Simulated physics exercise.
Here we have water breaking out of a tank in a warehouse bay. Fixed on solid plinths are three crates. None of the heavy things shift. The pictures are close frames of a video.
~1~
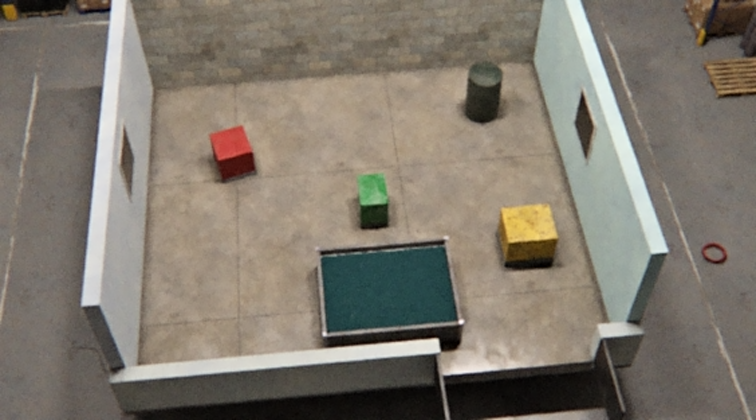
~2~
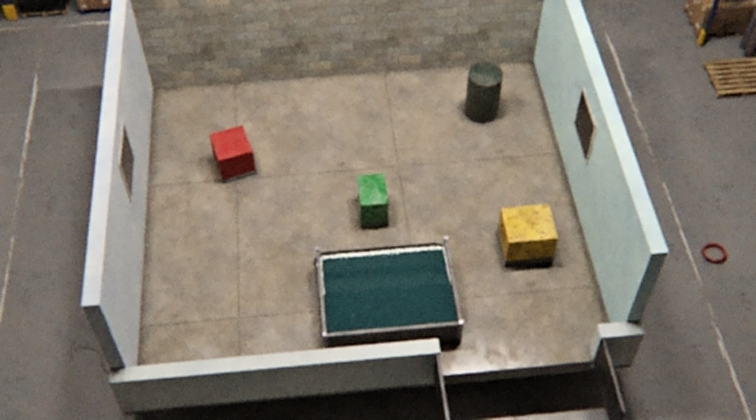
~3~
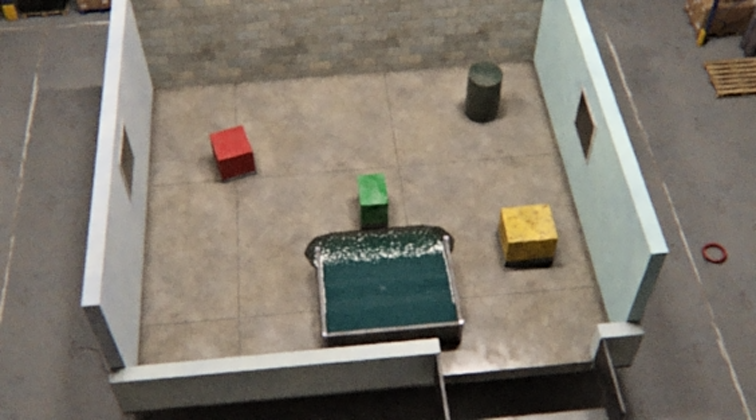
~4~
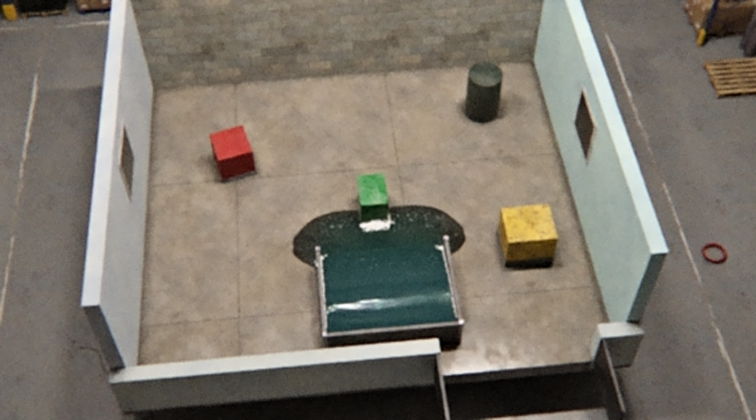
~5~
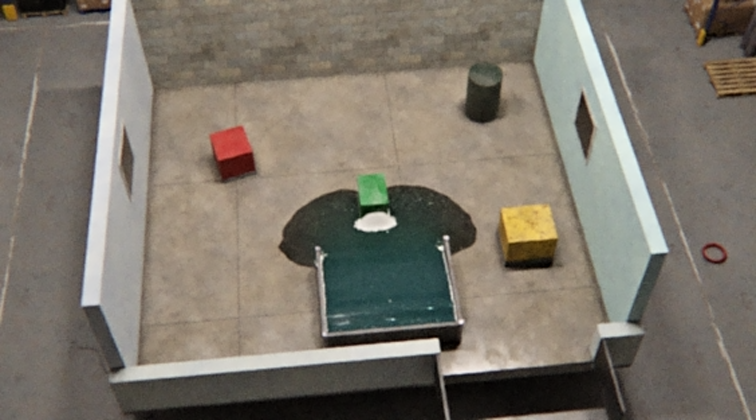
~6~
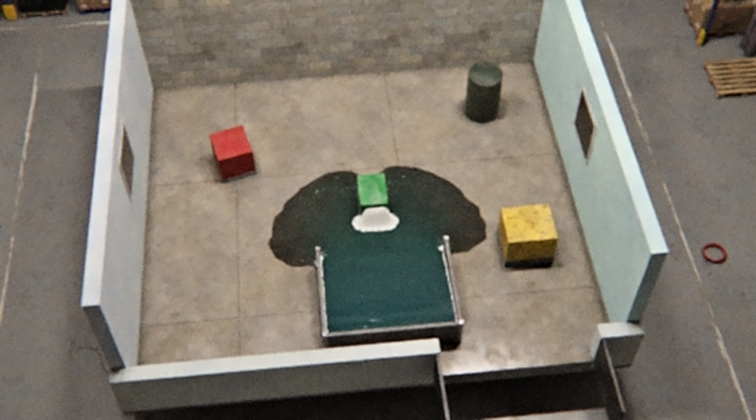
The clip opens on still, dark green water in a rectangular tank inside a walled warehouse bay, with red, green and yellow blocks and a dark cylinder nearby. Water then pours out the tank's far side, strikes the green block with white foam, and spreads around it in a widening dark pool.
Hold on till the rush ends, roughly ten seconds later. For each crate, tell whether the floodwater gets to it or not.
Crate by crate: Red crate - reached; yellow crate - not reached; green crate - reached.
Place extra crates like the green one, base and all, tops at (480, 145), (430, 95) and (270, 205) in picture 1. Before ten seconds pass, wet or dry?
Taken as listed, number one does get flooded, number two does get flooded and number three does get flooded.
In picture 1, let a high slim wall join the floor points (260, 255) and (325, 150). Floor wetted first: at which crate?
It's the one in green.
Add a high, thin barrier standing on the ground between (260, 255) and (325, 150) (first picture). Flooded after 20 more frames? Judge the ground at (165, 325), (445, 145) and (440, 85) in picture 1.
In turn: No water, wet, awash.
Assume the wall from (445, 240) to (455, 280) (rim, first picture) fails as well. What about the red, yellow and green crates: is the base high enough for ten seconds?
Here goes: Red crate - left alone; yellow crate - hit; green crate - left alone.
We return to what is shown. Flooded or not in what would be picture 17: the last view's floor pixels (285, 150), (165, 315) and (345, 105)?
Status per point, in sequence: Waterlogged, then unwetted, then waterlogged.
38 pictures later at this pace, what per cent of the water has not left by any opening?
100 %.
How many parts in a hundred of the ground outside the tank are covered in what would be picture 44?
Roughly 65 %.
A moment on, water covers 25 % of the floor; the red crate water round its plinth, the yellow crate water round its plinth, the green crate water round its plinth.
Next, water covers 45 % of the floor; the red crate water round its plinth, the yellow crate water round its plinth, the green crate water round its plinth.
Then, water covers 60 % of the floor; the red crate water round its plinth, the yellow crate water round its plinth, the green crate water round its plinth.
Later, water covers 65 % of the floor; the red crate water round its plinth, the yellow crate water round its plinth, the green crate water round its plinth.
In the end, water covers 85 % of the floor; the red crate was topped, the yellow crate stayed above the water, the green crate was topped.
